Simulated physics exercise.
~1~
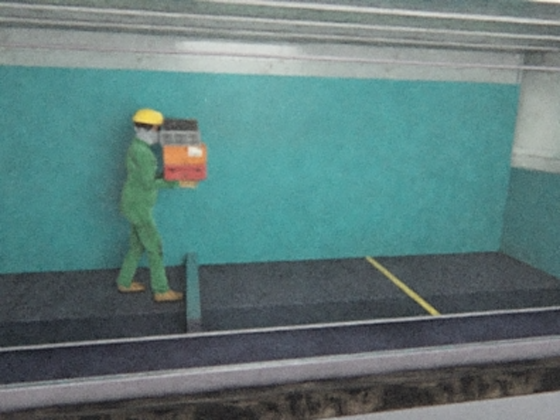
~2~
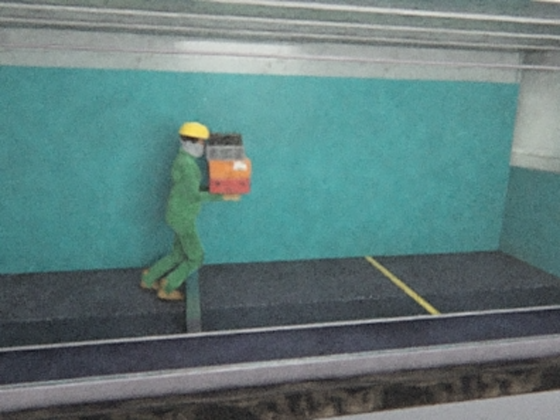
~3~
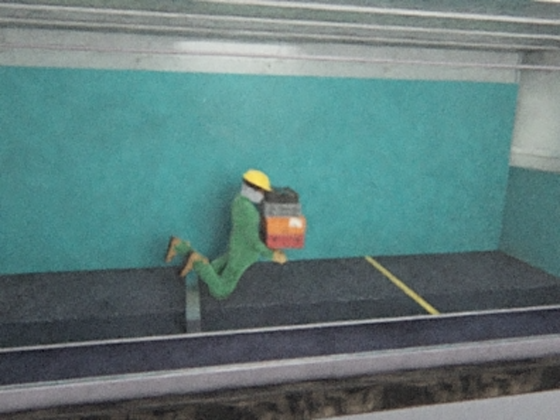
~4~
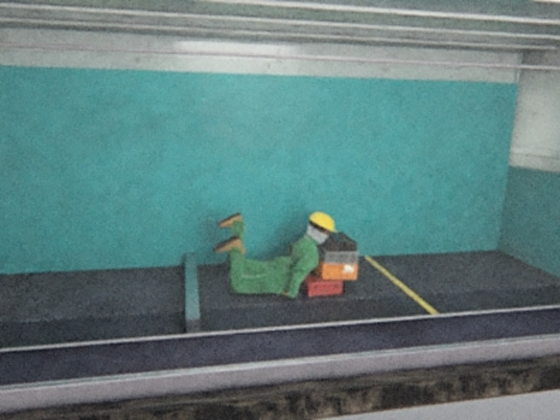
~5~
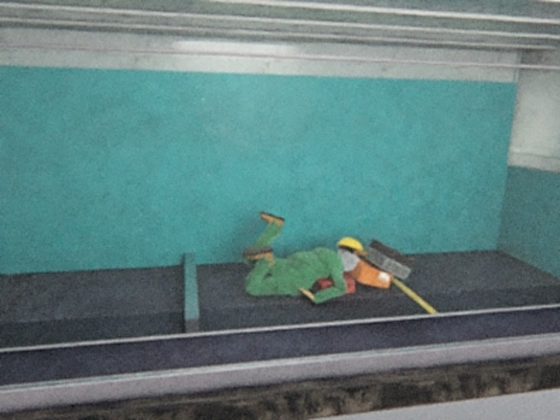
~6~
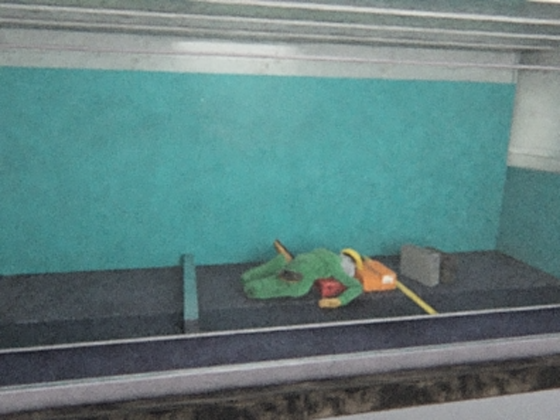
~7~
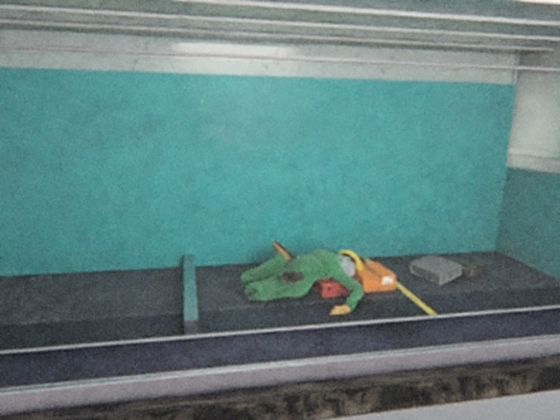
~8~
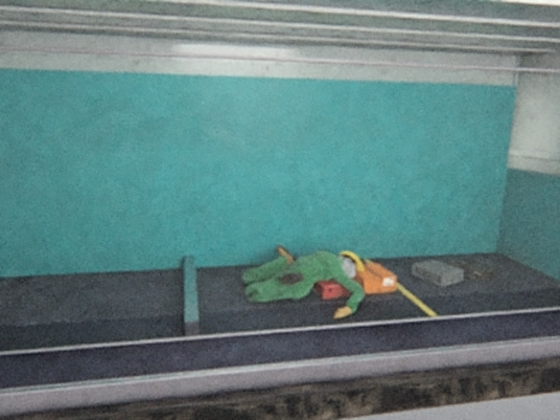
The clip opens on a courier in green clothes and a yellow helmet, standing behind a low floor rail and holding a stack of boxes against a teal wall. The courier tips to the right over the rail, feet lifting behind, and drops toward the dark floor with the boxes still in front. The red toolbox lands first, and the stack slides apart as the courier comes down flat. The grey crate and black carton tumble over the yellow line and settle beyond it, while the courier's head, red toolbox and orange parcel stay short of it.
